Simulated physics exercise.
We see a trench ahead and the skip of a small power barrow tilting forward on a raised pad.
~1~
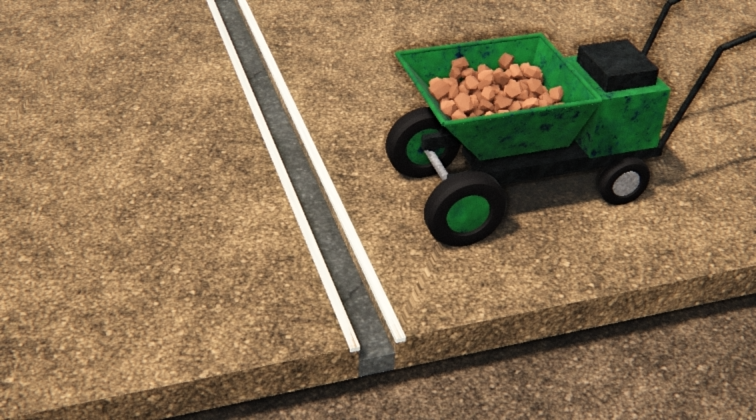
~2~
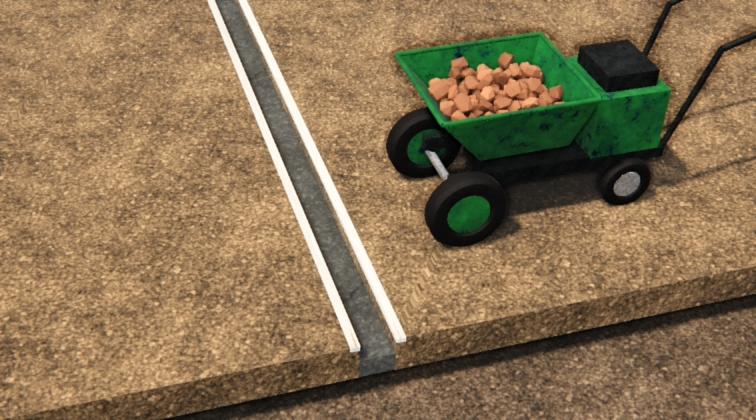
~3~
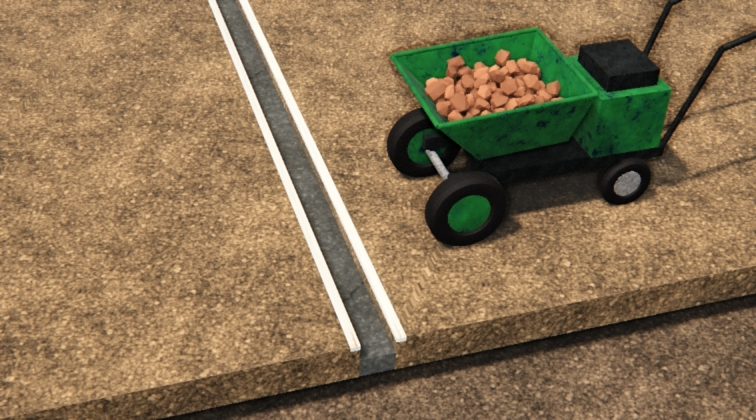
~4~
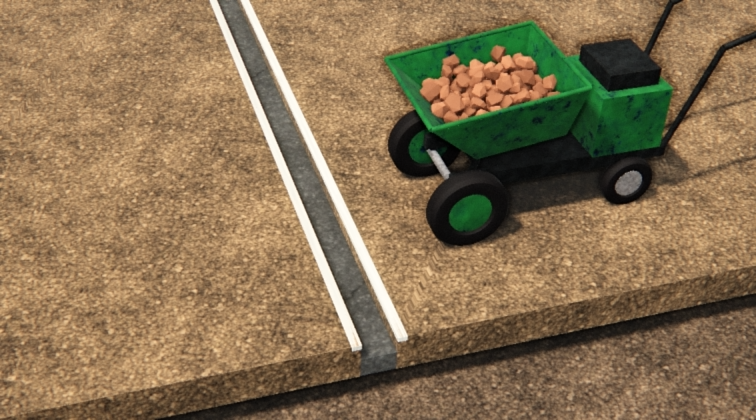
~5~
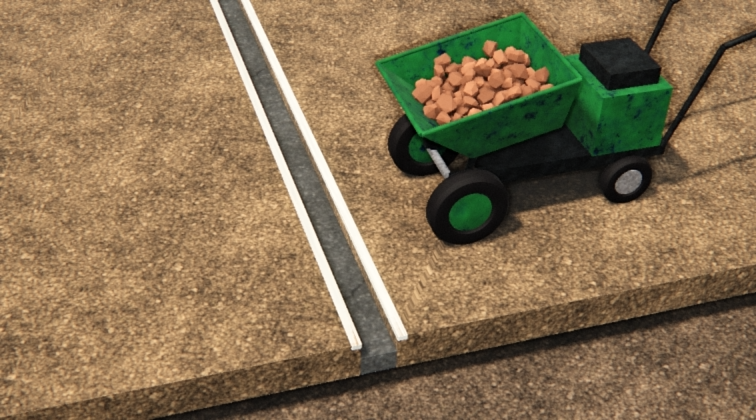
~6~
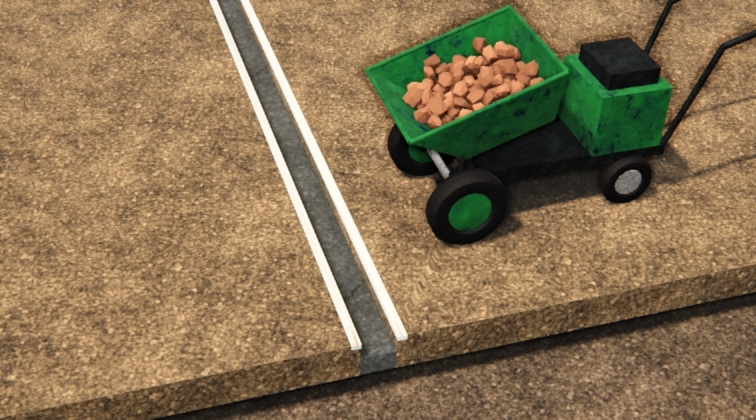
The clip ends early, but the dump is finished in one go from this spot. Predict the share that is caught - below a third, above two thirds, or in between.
No less than a third, no more than two thirds.
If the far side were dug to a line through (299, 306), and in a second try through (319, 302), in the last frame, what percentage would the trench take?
The first case gives around 90 percent, and the second around 70 percent.
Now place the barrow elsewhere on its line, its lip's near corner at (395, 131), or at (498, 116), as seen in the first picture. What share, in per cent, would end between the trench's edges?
The shares come out close to 0 and 40 per cent, in that order.
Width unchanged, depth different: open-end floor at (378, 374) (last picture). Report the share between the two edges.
That would give roughly 50 percent.
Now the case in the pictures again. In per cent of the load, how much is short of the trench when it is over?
It works out to roughly 0 percent.
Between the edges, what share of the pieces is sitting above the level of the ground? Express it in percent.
My guess is some 35 per cent.
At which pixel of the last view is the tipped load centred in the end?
Centre at rest, last view: Approx. (306, 223).
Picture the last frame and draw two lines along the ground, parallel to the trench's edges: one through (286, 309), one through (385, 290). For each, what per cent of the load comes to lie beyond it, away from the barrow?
In order: Near 20 %, then 100 %.
Soon, skip tipped steeply; all in the skip.
A while on, skip tipped right over; most in the skip; a small part in or heaped over the trench; a small part beyond it; a stray few falling.
Towards the end, skip tipped right over; a stray few in the skip; about half in or heaped over the trench; about half beyond it.
Finally, skip tipped right over; a stray few short of the trench; about half in or heaped over the trench; about half beyond it.
